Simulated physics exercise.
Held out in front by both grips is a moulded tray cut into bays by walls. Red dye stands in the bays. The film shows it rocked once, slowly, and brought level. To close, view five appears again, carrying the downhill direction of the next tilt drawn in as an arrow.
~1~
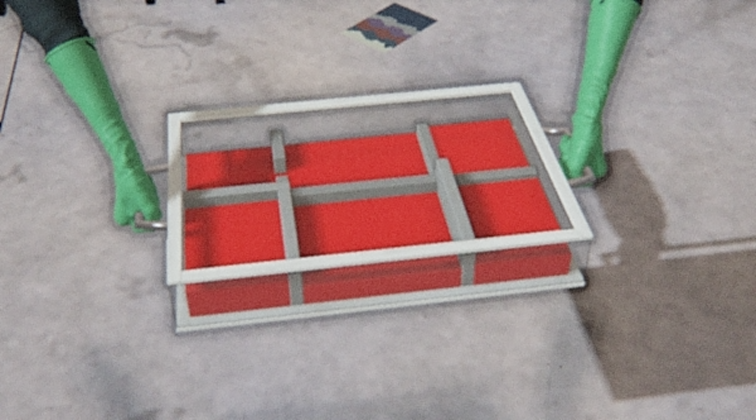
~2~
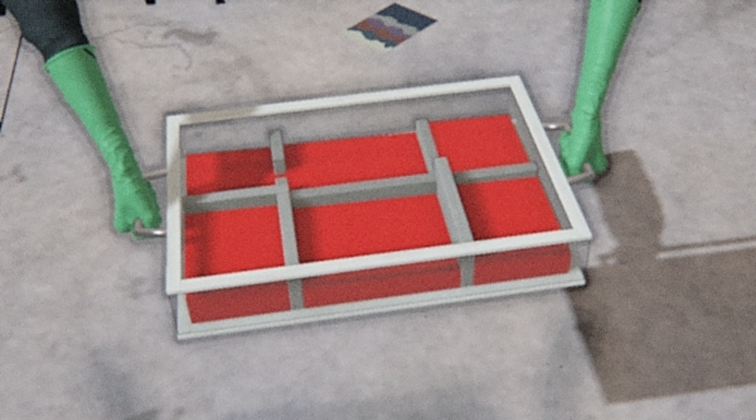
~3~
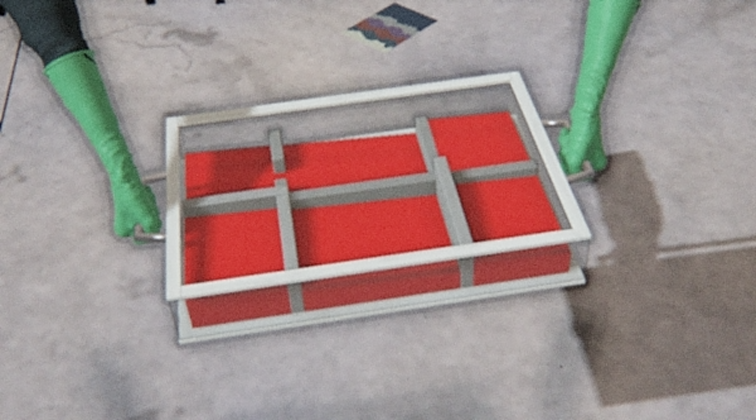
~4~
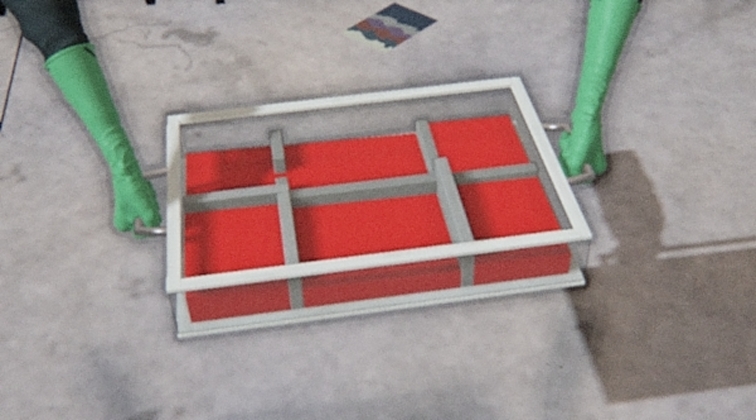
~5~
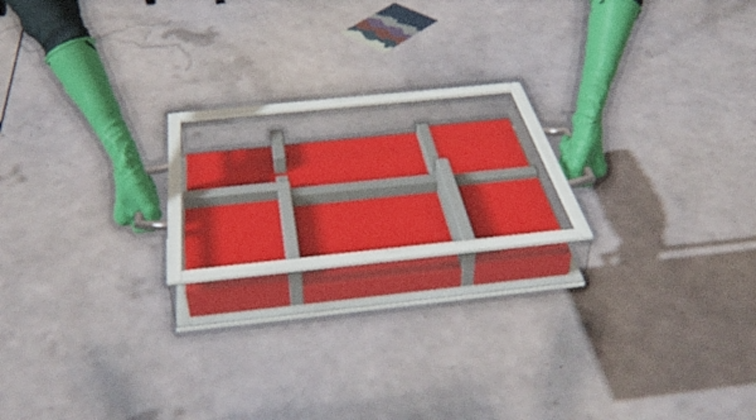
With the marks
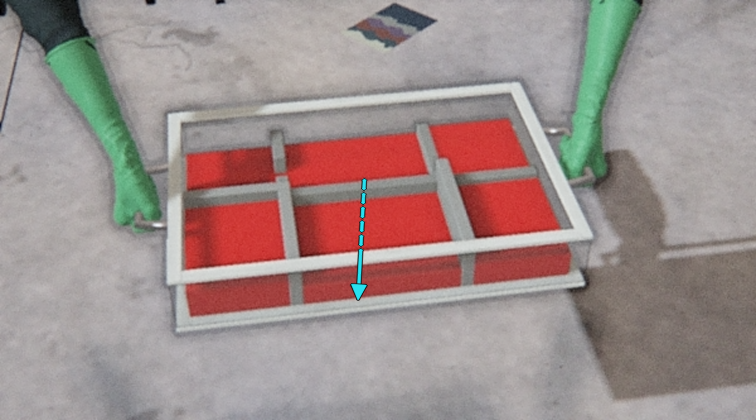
On a stained grey floor, two green-gloved hands held a clear, white-rimmed tray of red liquid split into bays, tilted it very slightly down toward the front left, then brought it level again.
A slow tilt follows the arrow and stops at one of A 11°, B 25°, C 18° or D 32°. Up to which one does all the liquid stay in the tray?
Slope C just does it.
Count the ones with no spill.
Two of them.
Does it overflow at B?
Yes.
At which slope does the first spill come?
B it is.
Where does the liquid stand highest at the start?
It is the front left one.
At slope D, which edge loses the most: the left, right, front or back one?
Over the front one.
The tray is level; deepest in the front left bay, at (238, 241), shallowest in the back middle.
Tipped about 3° down to the front left; no wall is crossed.
Tipped about 4° down to the front left; no wall is crossed.
Tipped about 2° down to the front left; no wall is crossed.
The tray is level; deepest in the front left bay, at (238, 241), shallowest in the back middle.
The arrow ends at (358, 294).
Choosing A, nothing spills; the front middle bay holds the most.
Choosing B, about 7 % goes over the rim.
Choosing C, nothing spills; the front middle bay holds the most.
Choosing D, about 35 % goes over the rim.
